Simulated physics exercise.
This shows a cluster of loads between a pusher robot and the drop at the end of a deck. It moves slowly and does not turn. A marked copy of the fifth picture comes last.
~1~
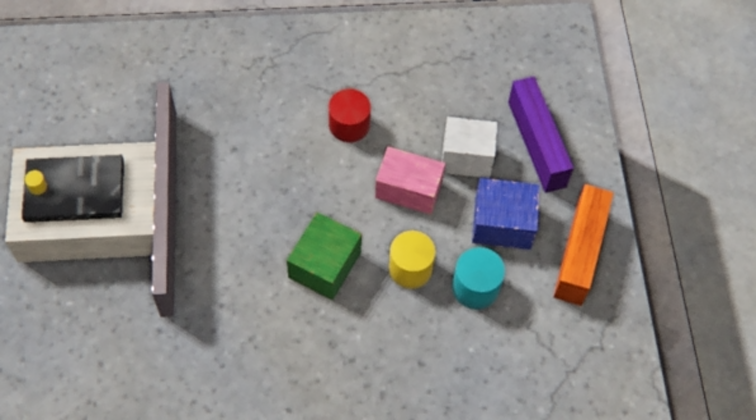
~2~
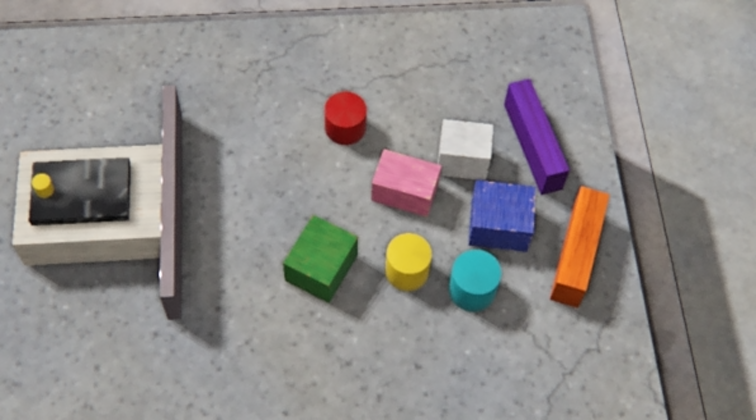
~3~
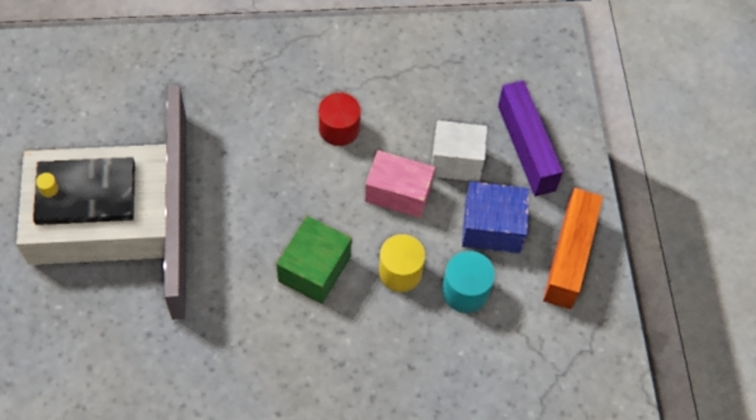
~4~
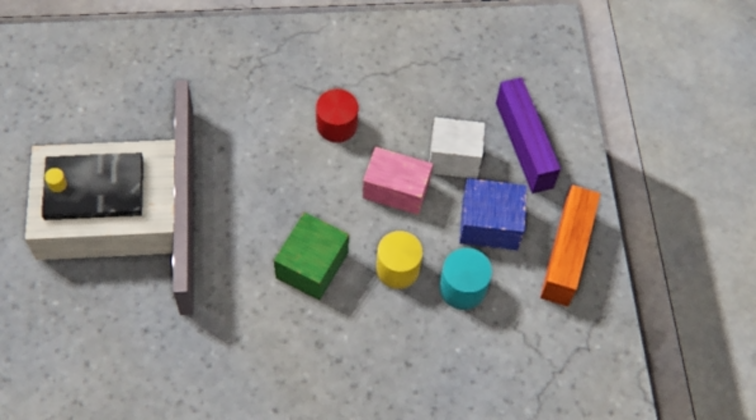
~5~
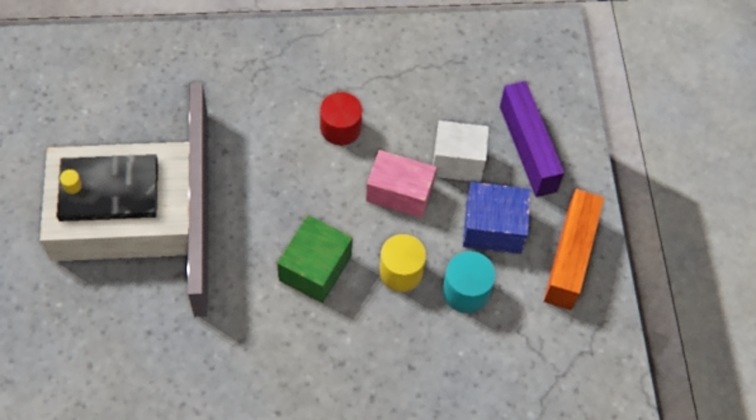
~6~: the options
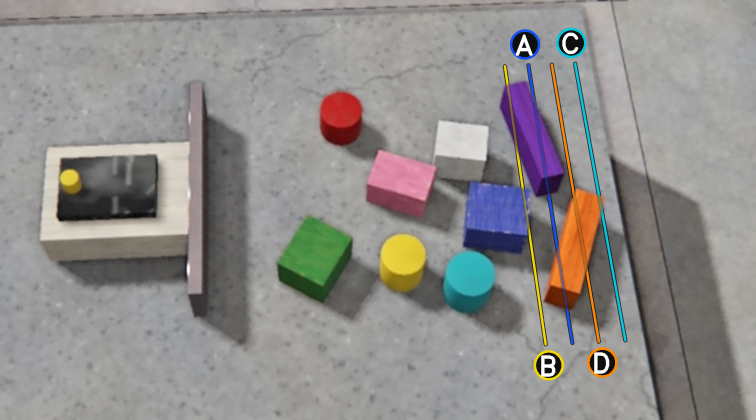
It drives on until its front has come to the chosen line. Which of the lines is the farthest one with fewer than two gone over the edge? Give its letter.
Up to line B.
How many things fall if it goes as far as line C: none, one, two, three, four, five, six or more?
By then, six or more.
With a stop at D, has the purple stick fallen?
By then, yes.
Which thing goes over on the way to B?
The orange stick.
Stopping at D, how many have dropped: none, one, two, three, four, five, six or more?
Four.
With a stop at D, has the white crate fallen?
By then, no.
On the marked copy, A at (549, 195); B at (524, 196); C at (599, 193); D at (574, 194).
With B. Early on, robot (238, 181); green crate (352, 250); orange stick (574, 249).
Further on, robot (360, 176); blue crate (528, 216); yellow canister (521, 258).
At the end, robot (449, 172); orange stick over the edge; blue crate (615, 211); one fallen.
As for the rest, A drops three; C drops eight; D drops four.
